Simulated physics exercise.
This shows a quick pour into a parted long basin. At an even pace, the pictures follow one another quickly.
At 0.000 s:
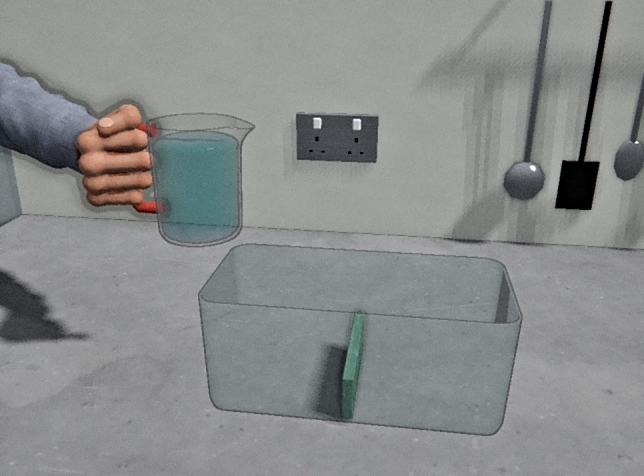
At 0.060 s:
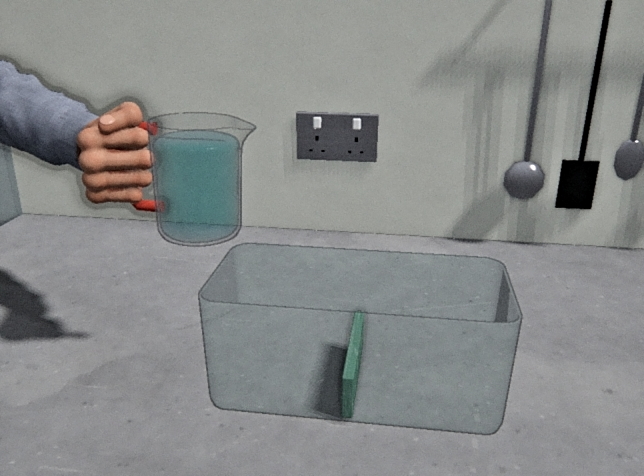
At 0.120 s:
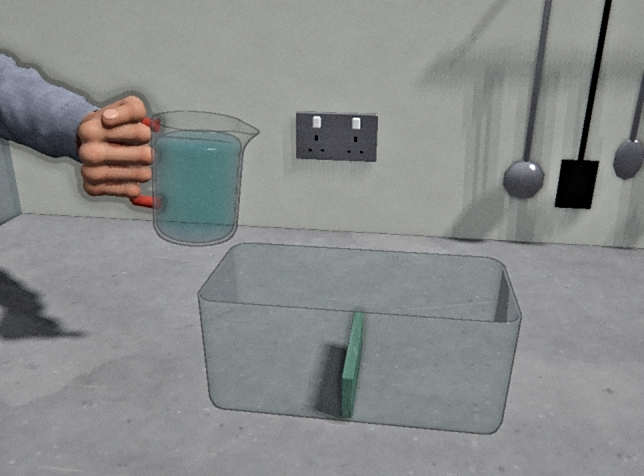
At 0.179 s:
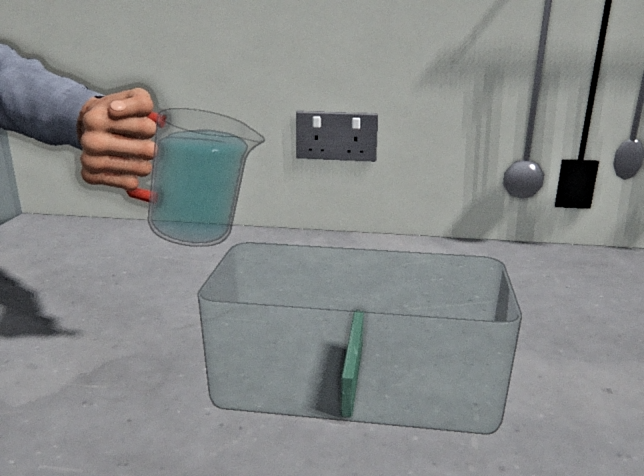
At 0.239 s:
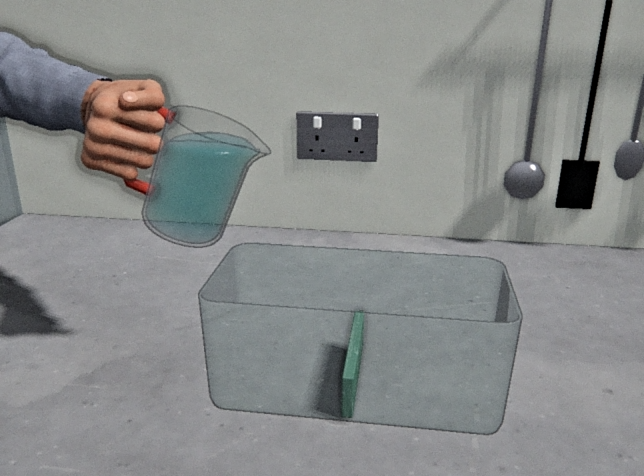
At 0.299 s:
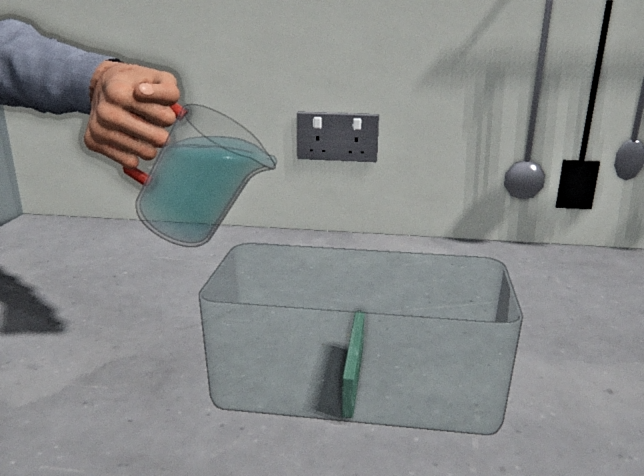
The clip opens with a hand at the left holding an upright clear jug of blue-green liquid by its red handle, above and to the left of a long clear basin with a green divider. The hand barely moves at first, then tilts the jug rightward increasingly, and the liquid shifts toward its spout.
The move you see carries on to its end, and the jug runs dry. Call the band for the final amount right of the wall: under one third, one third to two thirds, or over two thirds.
Band: Under one third.
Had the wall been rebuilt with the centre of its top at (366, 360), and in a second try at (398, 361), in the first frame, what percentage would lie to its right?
In turn some 10 and 10 in a hundred.
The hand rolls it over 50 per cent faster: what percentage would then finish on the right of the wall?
Somewhere near 5 percent.
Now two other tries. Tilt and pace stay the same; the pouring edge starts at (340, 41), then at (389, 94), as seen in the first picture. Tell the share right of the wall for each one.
The first start gives some 90 %, the second some 90 %.
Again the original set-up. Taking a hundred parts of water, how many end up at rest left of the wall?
Close to 95 in a hundred.
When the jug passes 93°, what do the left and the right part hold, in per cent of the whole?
I'd put the left part near 20 per cent and the right part near 0.
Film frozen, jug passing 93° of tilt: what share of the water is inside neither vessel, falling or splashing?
Around 15 in a hundred, more or less.
A moment on, the jug is tipped on its side and 61 per cent is still to pour, 22 is left of the wall and 0 right of it.
Next, the jug is tipped right over and 12 per cent is still to pour, 79 is left of the wall and 0 right of it.
Then the jug is tipped right over and 1 per cent is still to pour, 94 is left of the wall and 3 right of it.
Later the jug is tipped right over and 0 per cent is still to pour, 95 is left of the wall and 3 right of it.
At rest 95 per cent lies left of the wall, 3 right of it and 2 outside.
